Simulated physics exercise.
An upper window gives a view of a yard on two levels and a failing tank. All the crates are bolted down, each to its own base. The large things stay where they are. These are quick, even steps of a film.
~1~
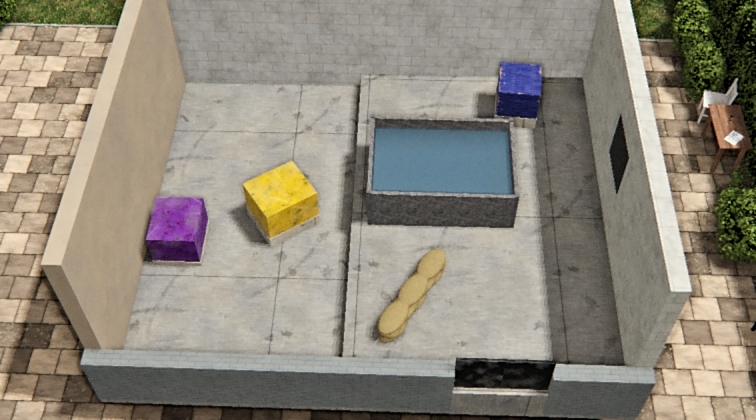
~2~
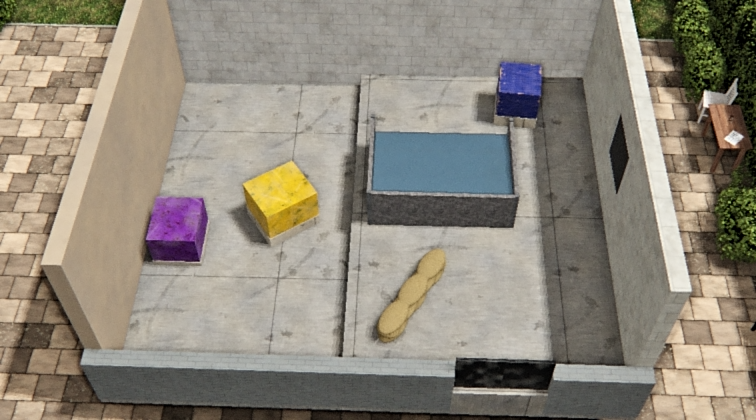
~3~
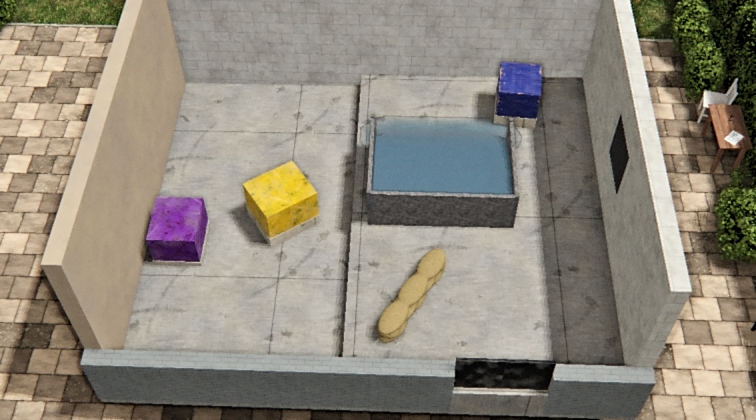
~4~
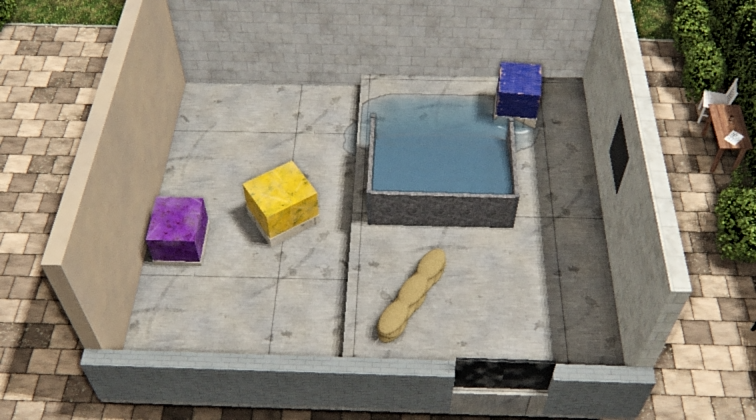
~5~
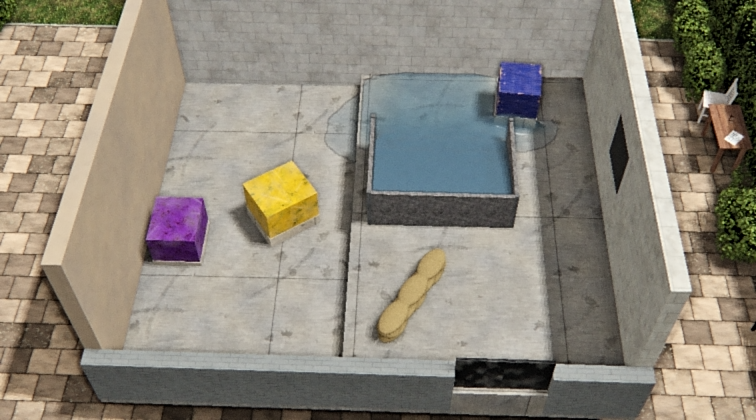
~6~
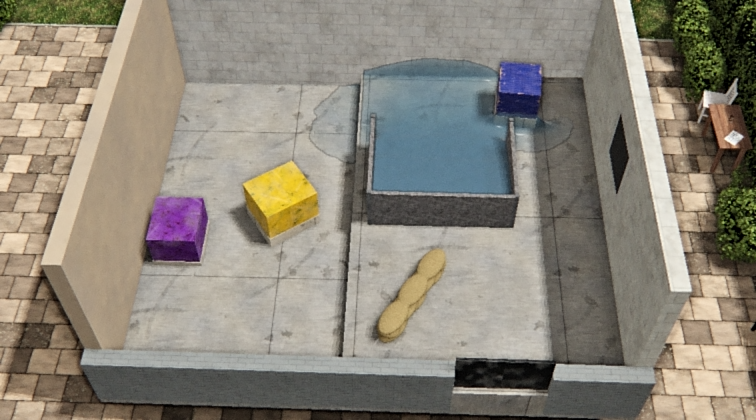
We see a walled yard with purple, yellow and blue blocks, a tan lumpy object and a water tank; water pours out on the tank's far side and spreads across the floor, reaching around the blue block.
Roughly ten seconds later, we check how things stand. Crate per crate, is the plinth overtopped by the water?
Yellow crate - not overtopped, blue crate - overtopped, purple crate - overtopped.
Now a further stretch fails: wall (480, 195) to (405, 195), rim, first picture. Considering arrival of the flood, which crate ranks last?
That would be the blue crate.
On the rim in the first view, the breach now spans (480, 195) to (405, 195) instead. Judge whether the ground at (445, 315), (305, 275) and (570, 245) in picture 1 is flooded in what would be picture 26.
In order: Swamped, swamped, swamped.
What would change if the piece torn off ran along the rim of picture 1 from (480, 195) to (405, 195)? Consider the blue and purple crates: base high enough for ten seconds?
As I see it, the blue one is not reached, and the purple one gets reached.
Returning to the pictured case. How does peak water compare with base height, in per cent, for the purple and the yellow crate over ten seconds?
250 and 60 per cent, roughly.
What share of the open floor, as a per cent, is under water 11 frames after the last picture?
30 %, roughly.
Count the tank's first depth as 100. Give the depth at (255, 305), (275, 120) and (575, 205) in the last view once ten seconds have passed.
10, 6, 4 %.
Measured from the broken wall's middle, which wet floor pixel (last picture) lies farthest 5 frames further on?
My estimate: Roughly (264, 90).
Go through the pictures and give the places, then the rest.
The first picture shows the water tank at (442, 159) is whole and still.
In the second picture, water pours out on the water tank's far side and has run to a hidden place.
In the third picture, water pours out on the water tank's far side and has run to (364, 133).
In the fourth picture, the front is at (534, 129), out from the gap on the water tank's far side.
In the fifth picture, water pours out on the water tank's far side and has run to (338, 116).
In the sixth picture, water pours out on the water tank's far side and has run to (340, 91).
A moment on, water covers 20 % of the floor; the yellow crate not reached, the blue crate water round its plinth, the purple crate not reached.
Next, water covers 30 % of the floor; the yellow crate not reached, the blue crate water round its plinth, the purple crate not reached.
Then, water covers 50 % of the floor; the yellow crate water round its plinth, the blue crate water round its plinth, the purple crate water round its plinth.
Later, water covers 80 % of the floor; the yellow crate water round its plinth, the blue crate water round its plinth, the purple crate water round its plinth.
In the end, water covers 90 % of the floor; the yellow crate stayed above the water, the blue crate was topped, the purple crate was topped.
